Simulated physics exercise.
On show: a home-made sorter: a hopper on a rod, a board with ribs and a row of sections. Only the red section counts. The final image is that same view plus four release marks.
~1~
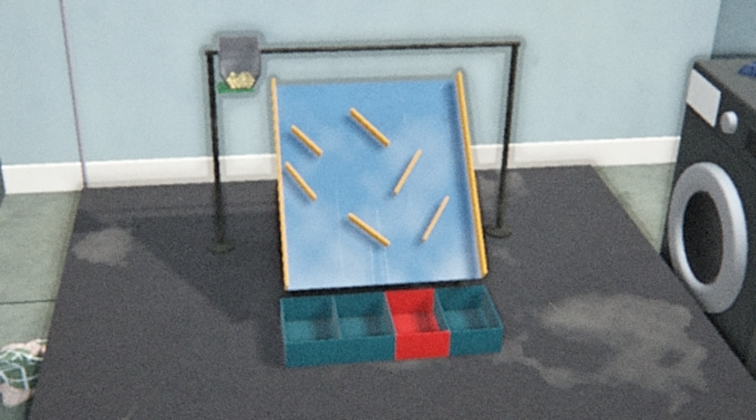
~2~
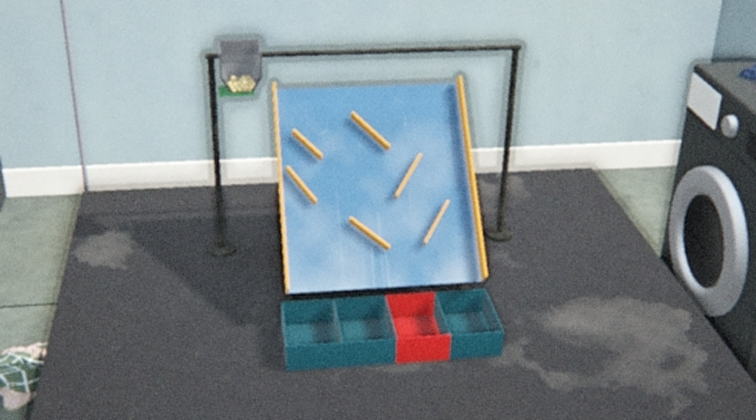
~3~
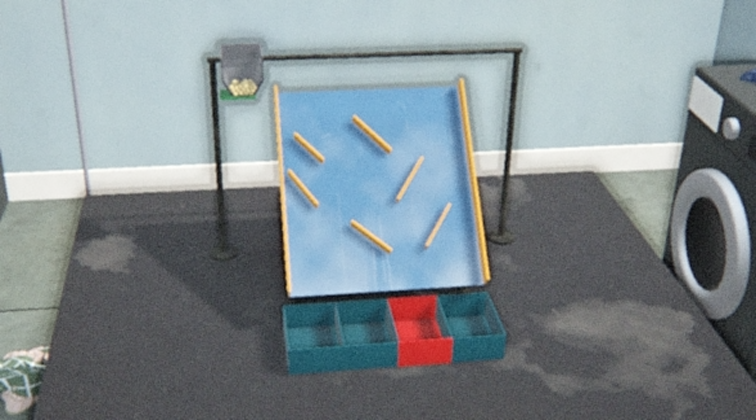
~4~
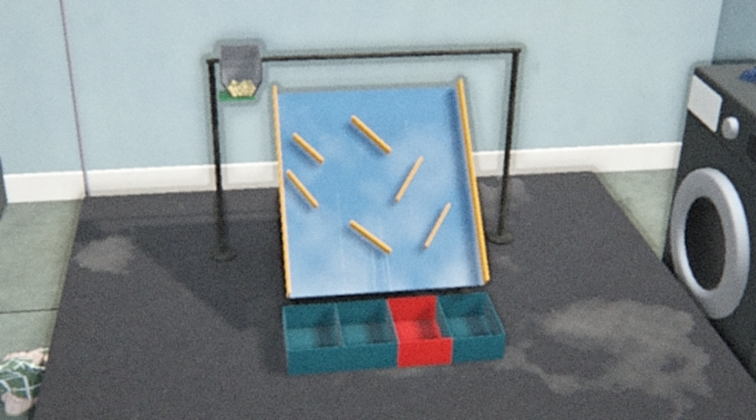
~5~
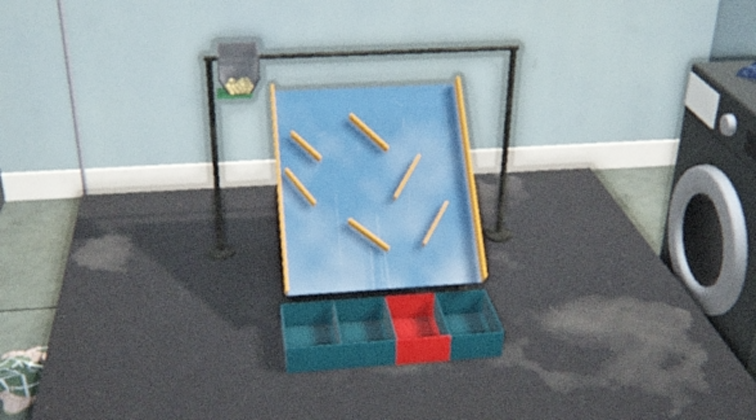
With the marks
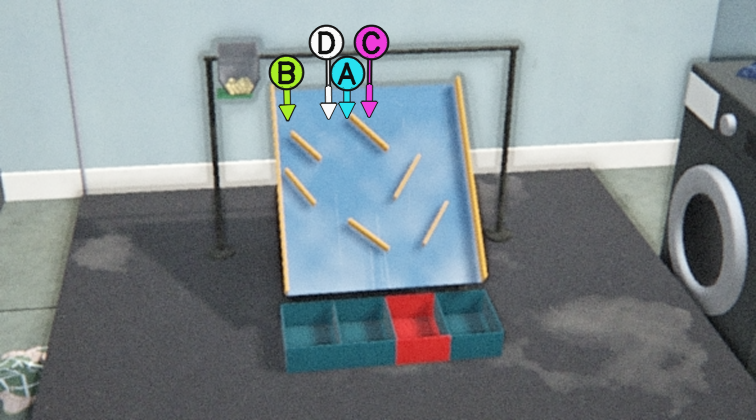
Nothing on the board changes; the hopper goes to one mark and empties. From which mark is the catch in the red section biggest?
Choose C.
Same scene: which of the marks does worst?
That is mark B.
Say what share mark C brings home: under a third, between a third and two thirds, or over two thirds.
Over two thirds.
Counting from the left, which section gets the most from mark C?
The third.
On the marked copy, mark A meets the board at (346, 112); mark B meets the board at (287, 114); mark C meets the board at (369, 111); mark D meets the board at (328, 113).
If A is chosen, about a third in the red section, about half in other sections, a small part outside the box.
If B is chosen, about a quarter in the red section, most in other sections.
If C is chosen, nearly all in the red section, a small part in other sections.
If D is chosen, about a third in the red section, about half in other sections, a small part outside the box.
